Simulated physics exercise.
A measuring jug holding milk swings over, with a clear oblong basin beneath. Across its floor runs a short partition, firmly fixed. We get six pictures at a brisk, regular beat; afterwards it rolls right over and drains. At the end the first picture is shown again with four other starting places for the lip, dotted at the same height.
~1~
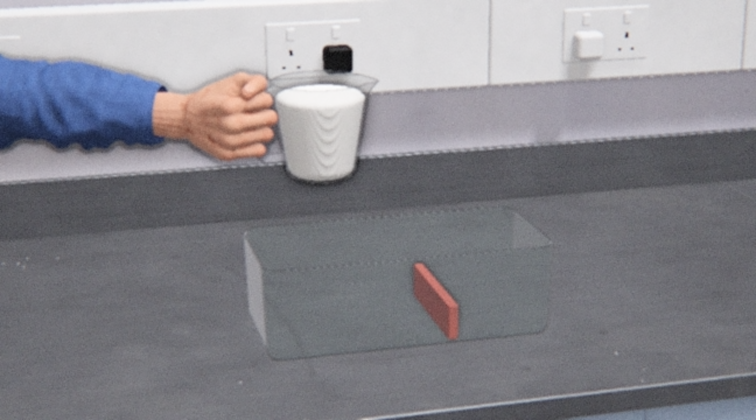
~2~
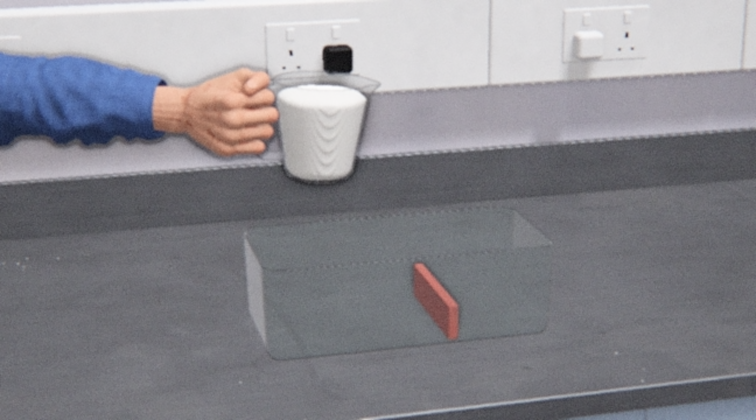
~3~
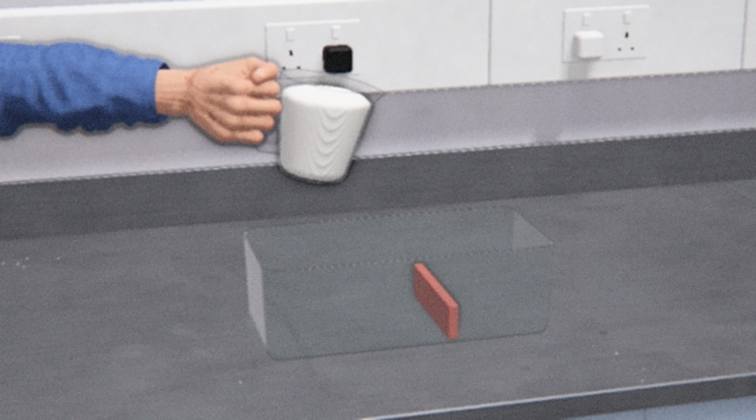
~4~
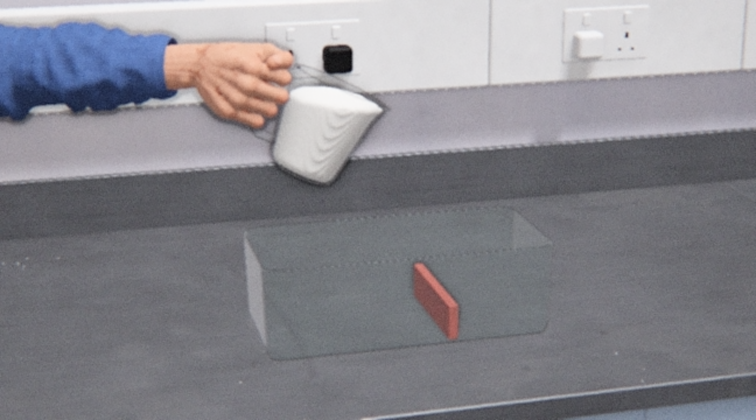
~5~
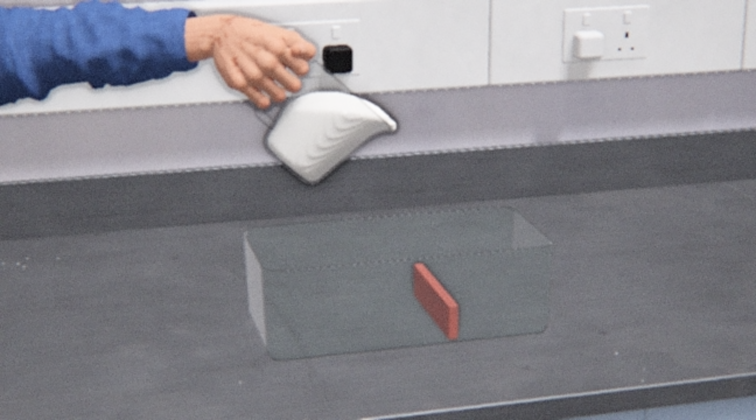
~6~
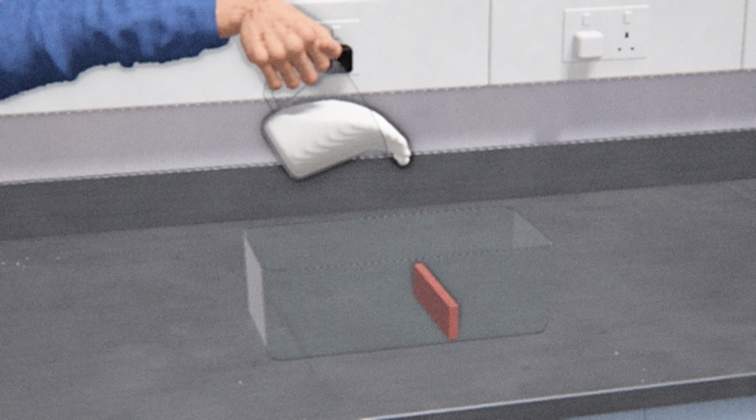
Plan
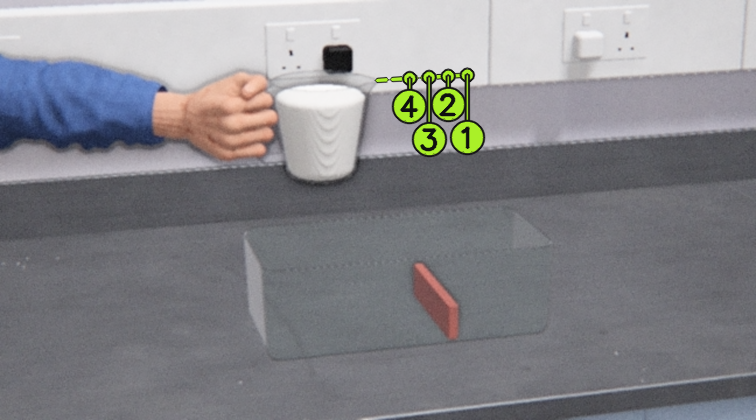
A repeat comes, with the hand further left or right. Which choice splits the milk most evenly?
Spot 4 does it best.
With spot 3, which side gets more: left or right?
The right side.
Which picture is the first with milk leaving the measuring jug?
In picture 5.
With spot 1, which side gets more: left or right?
More ends on the right.
On the marked copy, 1 at (467, 75); 2 at (448, 76); 3 at (429, 77); 4 at (409, 78).
Choosing 1, about 18 % ends left of the wall and 76 % right of it; 6 % is lost outside.
Choosing 2, about 15 % ends left of the wall and 78 % right of it; 7 % is lost outside.
Choosing 3, about 18 % ends left of the wall and 75 % right of it; 7 % is lost outside.
Choosing 4, about 50 % ends left of the wall and 43 % right of it; 7 % is lost outside.
